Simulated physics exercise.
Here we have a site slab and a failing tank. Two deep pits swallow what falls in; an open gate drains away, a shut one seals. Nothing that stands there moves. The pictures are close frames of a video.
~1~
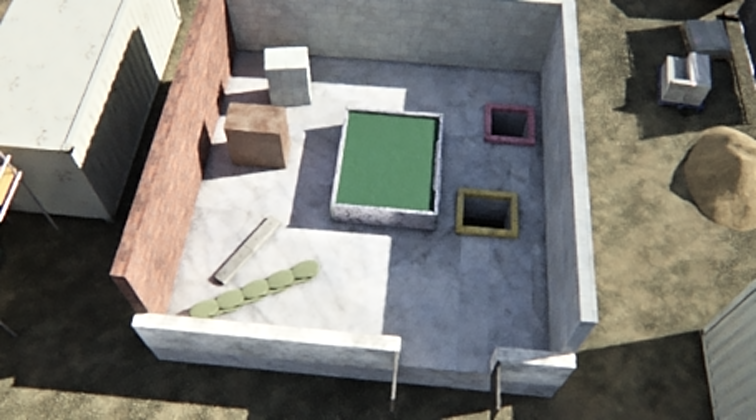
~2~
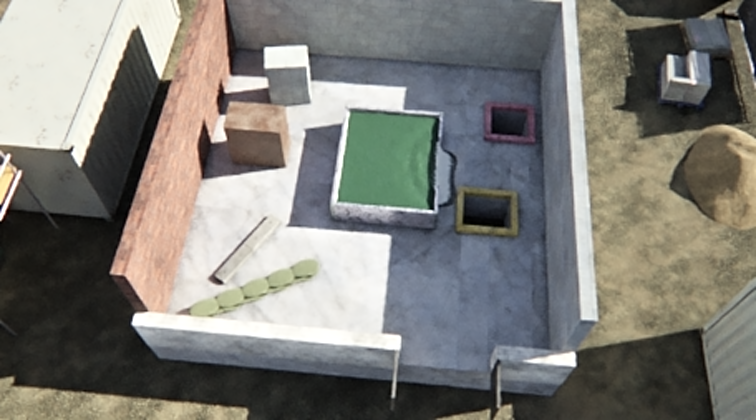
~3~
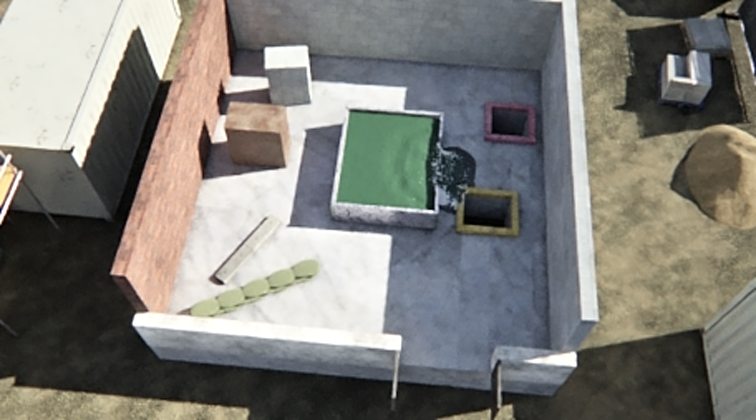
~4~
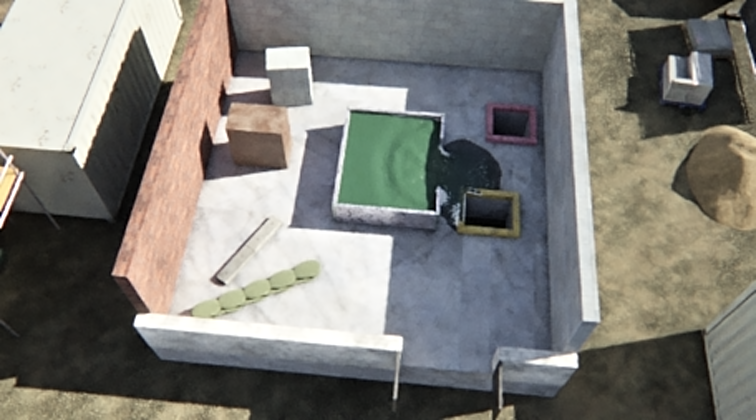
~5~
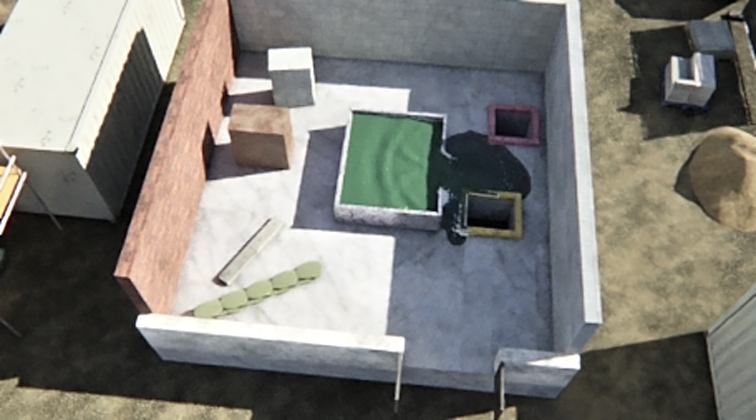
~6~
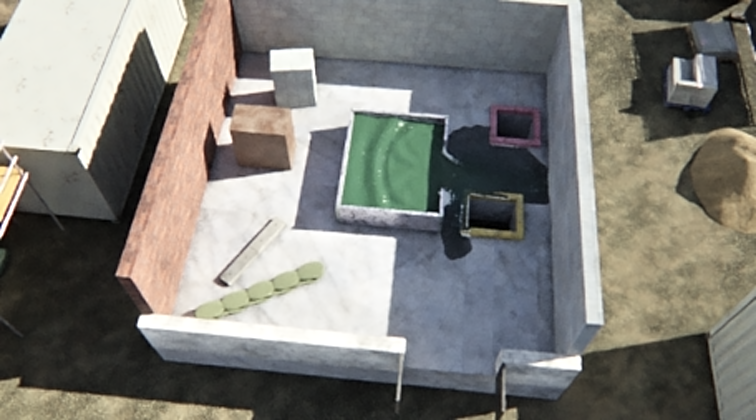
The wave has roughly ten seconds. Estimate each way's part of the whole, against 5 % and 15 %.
The gate takes from 5 to 15 %; the yellow pit takes from 5 to 15 %; the pink pit takes from 5 to 15 %.
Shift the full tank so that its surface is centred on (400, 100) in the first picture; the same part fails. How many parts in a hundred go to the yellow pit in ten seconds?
Per cent: Yellow 2.
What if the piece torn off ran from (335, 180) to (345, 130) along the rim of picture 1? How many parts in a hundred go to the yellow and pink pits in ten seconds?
Parts in a hundred: Yellow 0, pink 0.
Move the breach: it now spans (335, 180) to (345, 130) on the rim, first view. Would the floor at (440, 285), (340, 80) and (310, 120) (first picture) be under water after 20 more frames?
One after the other: No water, under water, under water.
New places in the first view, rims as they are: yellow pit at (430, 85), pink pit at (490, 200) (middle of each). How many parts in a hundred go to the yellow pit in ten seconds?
Parts in a hundred: Yellow 4.
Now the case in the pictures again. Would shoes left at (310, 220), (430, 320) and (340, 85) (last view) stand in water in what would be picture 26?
In that order: Free of water, flooded, dry.
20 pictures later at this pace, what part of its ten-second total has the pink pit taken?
About 65 per cent.
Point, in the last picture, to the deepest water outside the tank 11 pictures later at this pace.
Near (548, 187).
A moment on, water covers 10 % of the floor; the gate 0 %, the yellow pit 3 %, the pink pit 0 %.
Next, water covers 20 % of the floor; the gate 0 %, the yellow pit 5 %, the pink pit 2 %.
Then, water covers 30 % of the floor; the gate 0 %, the yellow pit 7 %, the pink pit 6 %.
Later, water covers 45 % of the floor; the gate 4 %, the yellow pit 8 %, the pink pit 9 %.
In the end, water covers 70 % of the floor; the gate 9 %, the yellow pit 8 %, the pink pit 10 %.
